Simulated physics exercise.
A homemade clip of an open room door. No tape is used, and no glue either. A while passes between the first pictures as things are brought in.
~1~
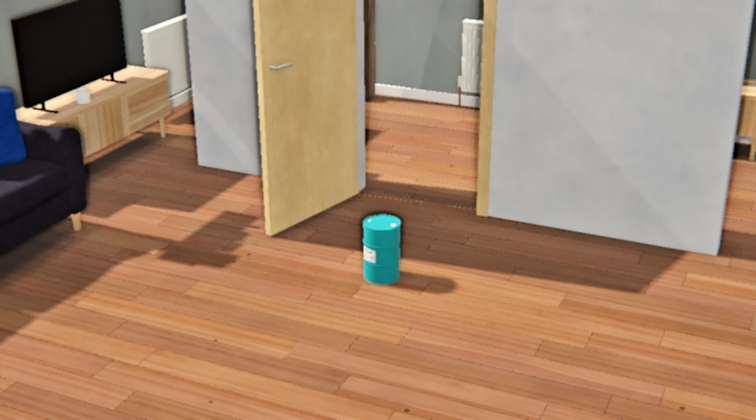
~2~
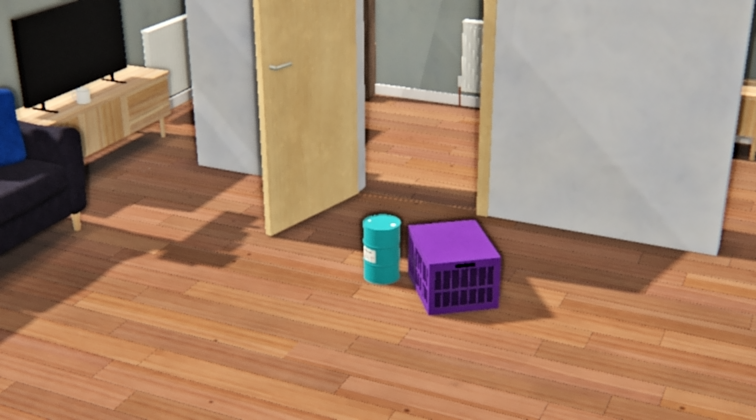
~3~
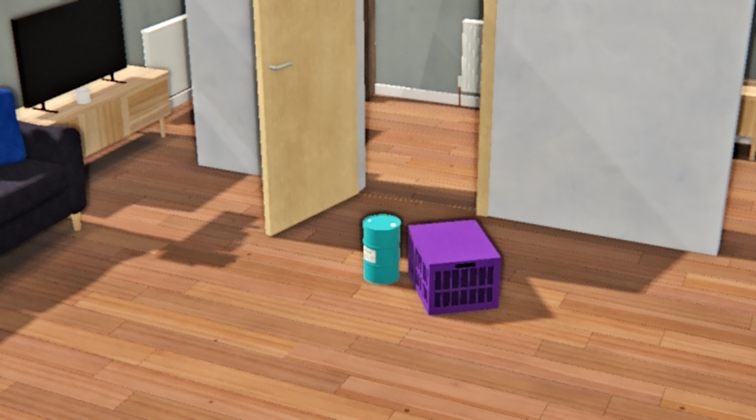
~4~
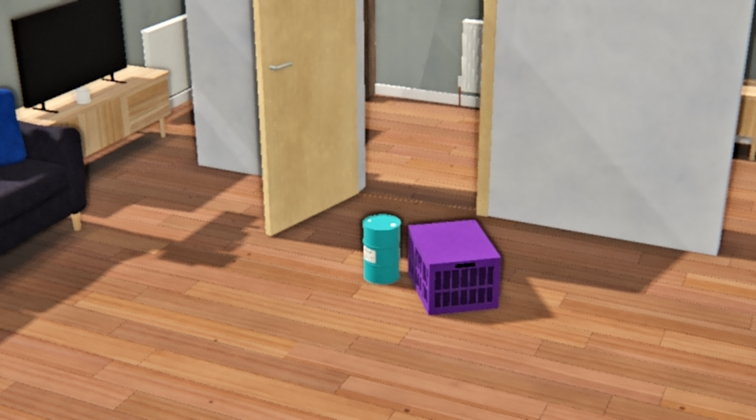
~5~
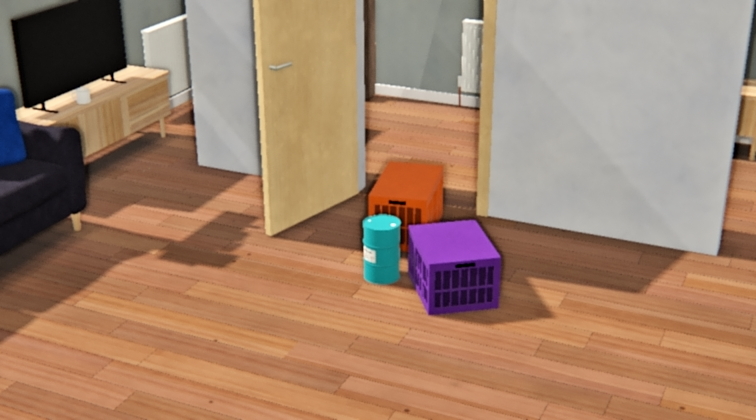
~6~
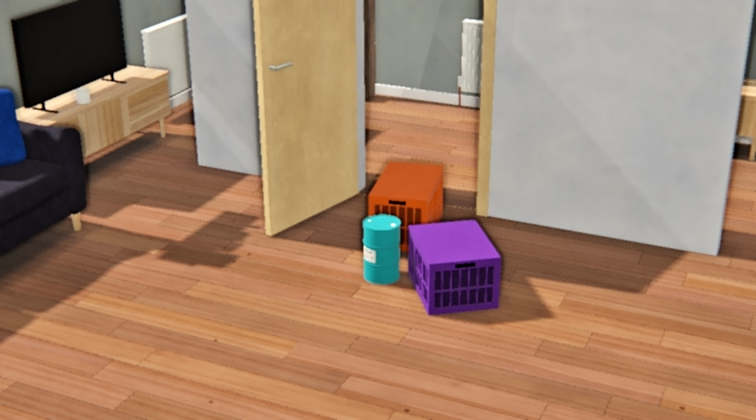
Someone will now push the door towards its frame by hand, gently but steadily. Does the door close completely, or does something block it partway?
The door is blocked partway.
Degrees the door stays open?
It comes to about 60°.
Then, 0.50 s later than the last frame, door 96° open.
Then, 0.80 s later than the last frame, door 85° open.
Then, 1.10 s later than the last frame, door 71° open.
Then, 1.30 s later than the last frame, door 61° open.
When it is over, door 59° open; all 3 as before. End places, in pixels of the last picture, orange chest near (409, 206).
